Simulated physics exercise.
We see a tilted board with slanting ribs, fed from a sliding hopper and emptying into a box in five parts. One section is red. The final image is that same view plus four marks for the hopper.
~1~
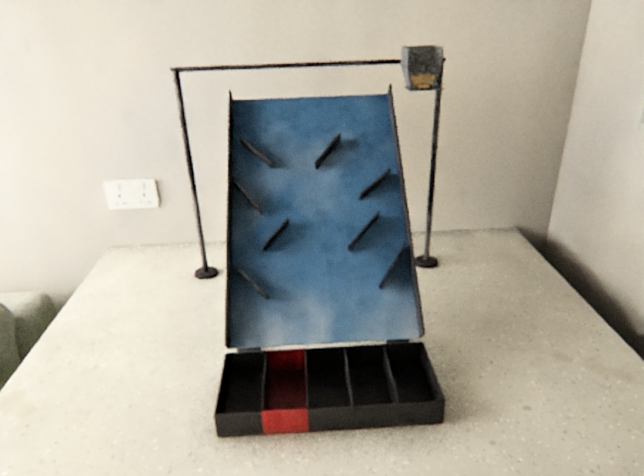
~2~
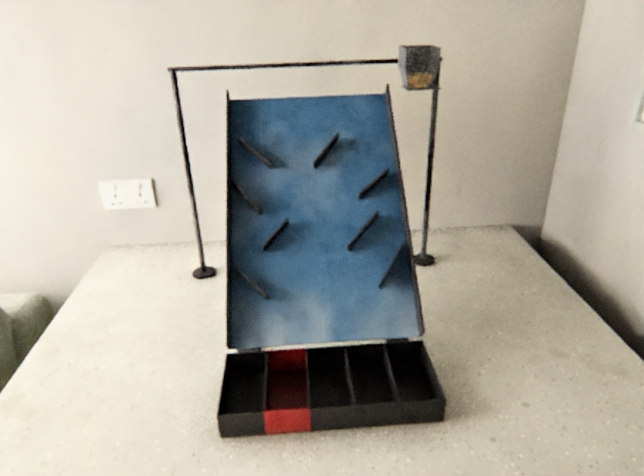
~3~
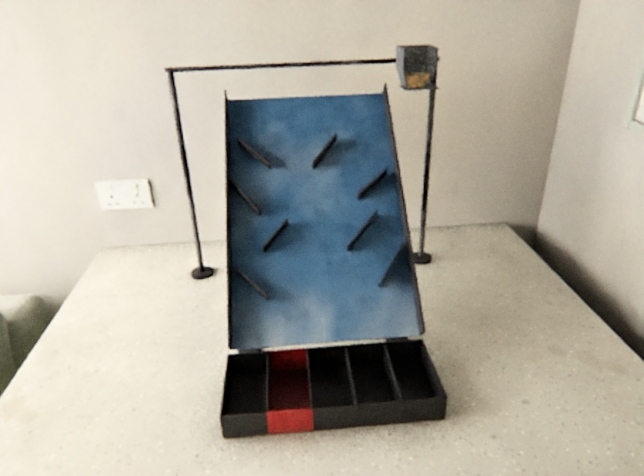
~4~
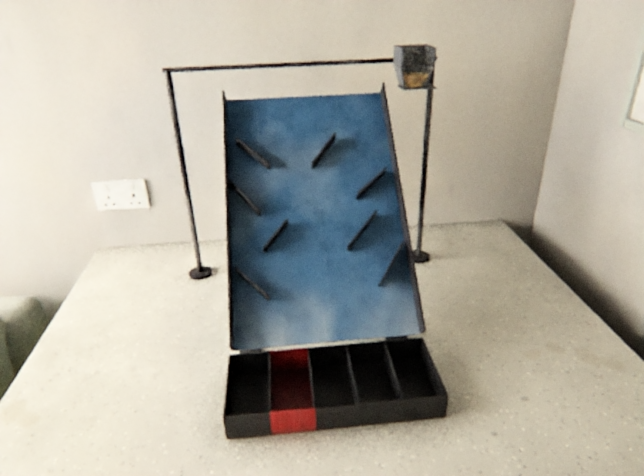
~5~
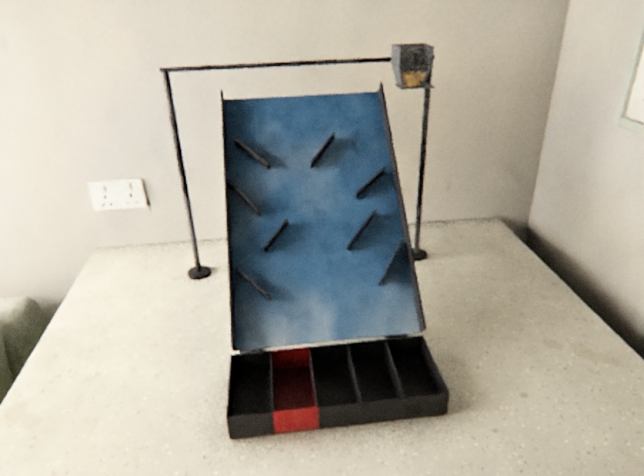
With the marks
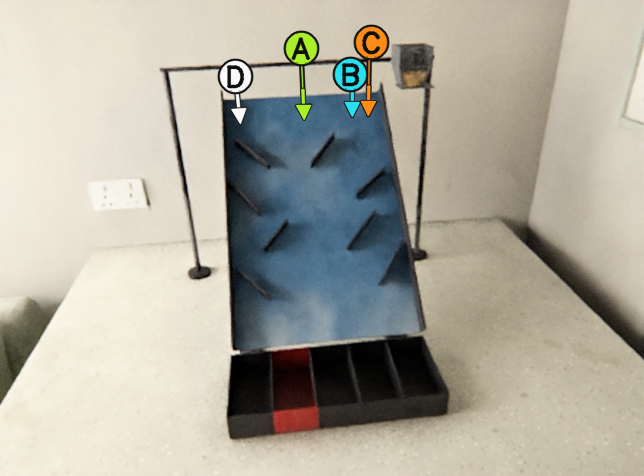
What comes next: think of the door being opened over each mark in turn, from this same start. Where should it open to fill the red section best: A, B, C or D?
A beats the others.
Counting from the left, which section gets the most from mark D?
The third.
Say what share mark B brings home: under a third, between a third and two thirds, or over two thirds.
Under a third.
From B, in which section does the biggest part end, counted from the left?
The third.
On the marked copy, mark A meets the board at (303, 114); mark B meets the board at (352, 111); mark C meets the board at (368, 110); mark D meets the board at (239, 117).
For mark A, about two thirds in the red section, about a quarter in other sections, a stray few outside the box.
For mark B, about a quarter in the red section, most in other sections.
For mark C, about a quarter in the red section, about two thirds in other sections, a stray few held on the board.
For mark D, about a quarter in the red section, about two thirds in other sections, a small part held on the board, a stray few outside the box.
